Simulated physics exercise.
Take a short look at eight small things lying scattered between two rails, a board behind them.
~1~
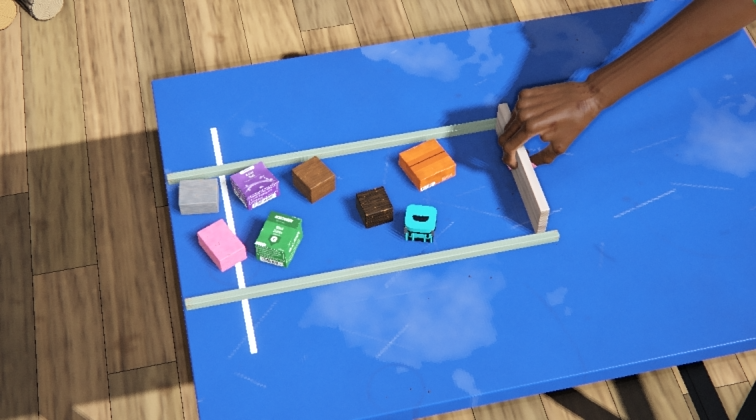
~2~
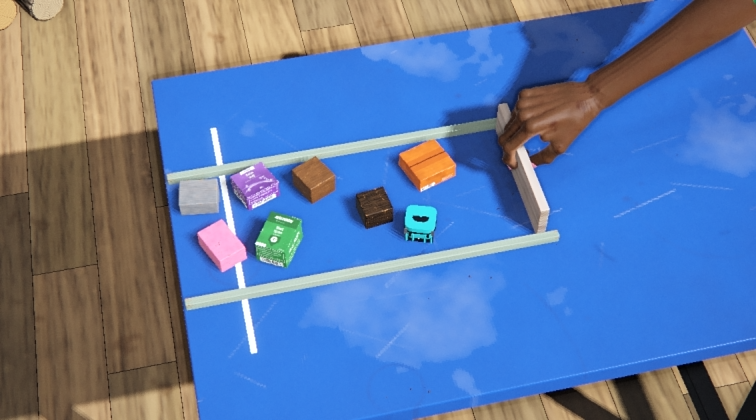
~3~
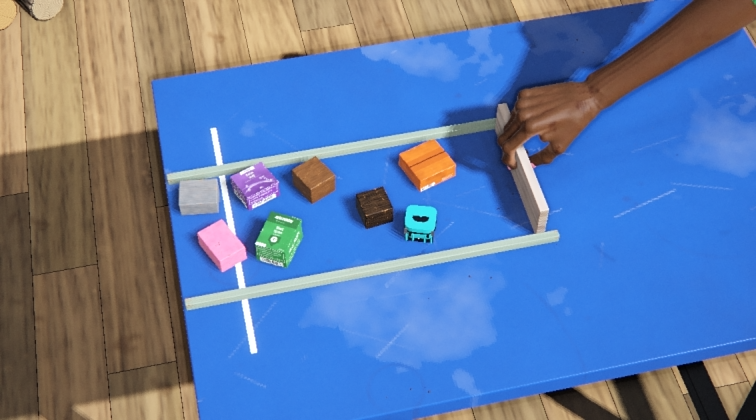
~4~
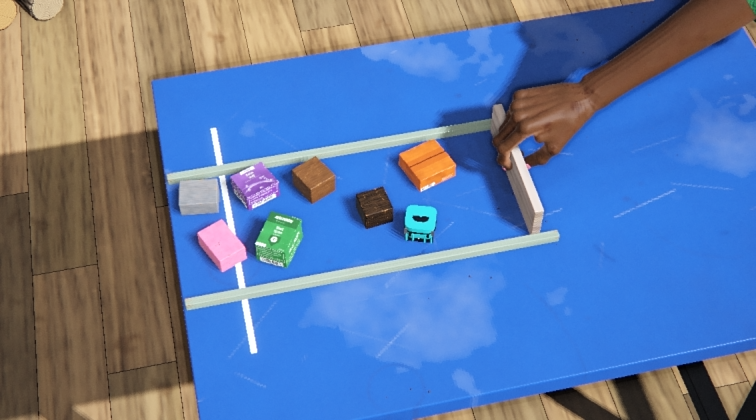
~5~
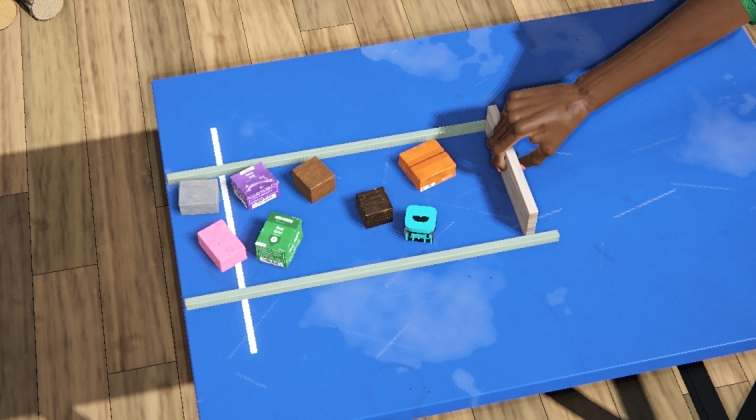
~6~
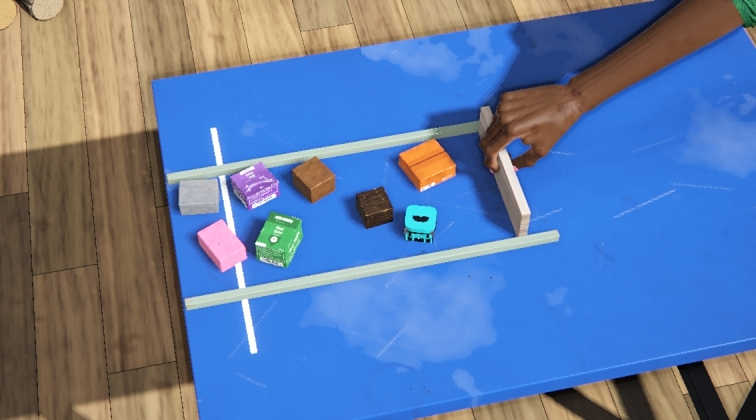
Board held by a hand sliding slightly left between two rails on a blue table, eight small scattered objects lying still.
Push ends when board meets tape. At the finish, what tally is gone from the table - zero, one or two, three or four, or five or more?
The tally gone is three or four.
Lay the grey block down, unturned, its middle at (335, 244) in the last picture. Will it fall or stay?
Grey block: Safe.
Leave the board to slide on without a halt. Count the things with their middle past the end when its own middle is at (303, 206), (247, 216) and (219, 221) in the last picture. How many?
1, 3, 5.
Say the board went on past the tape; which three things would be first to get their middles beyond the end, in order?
Earliest to latest: The grey block, the purple box, the pink block.
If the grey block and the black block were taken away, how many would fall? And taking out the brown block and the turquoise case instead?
It would be 2 and 3.
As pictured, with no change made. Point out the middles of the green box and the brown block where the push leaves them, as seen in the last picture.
In the last picture the green box sits around (189, 260) and the brown block around (168, 201).
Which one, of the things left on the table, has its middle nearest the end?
Closest in the end is the brown block.
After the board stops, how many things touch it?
My count gives 3.
Soon after, none off yet; grey block at rest near (199, 197); pink block at rest near (222, 246); purple box at rest near (255, 186).
In the end, the number that fall off is three or four; gone, purple box, pink block and grey block.
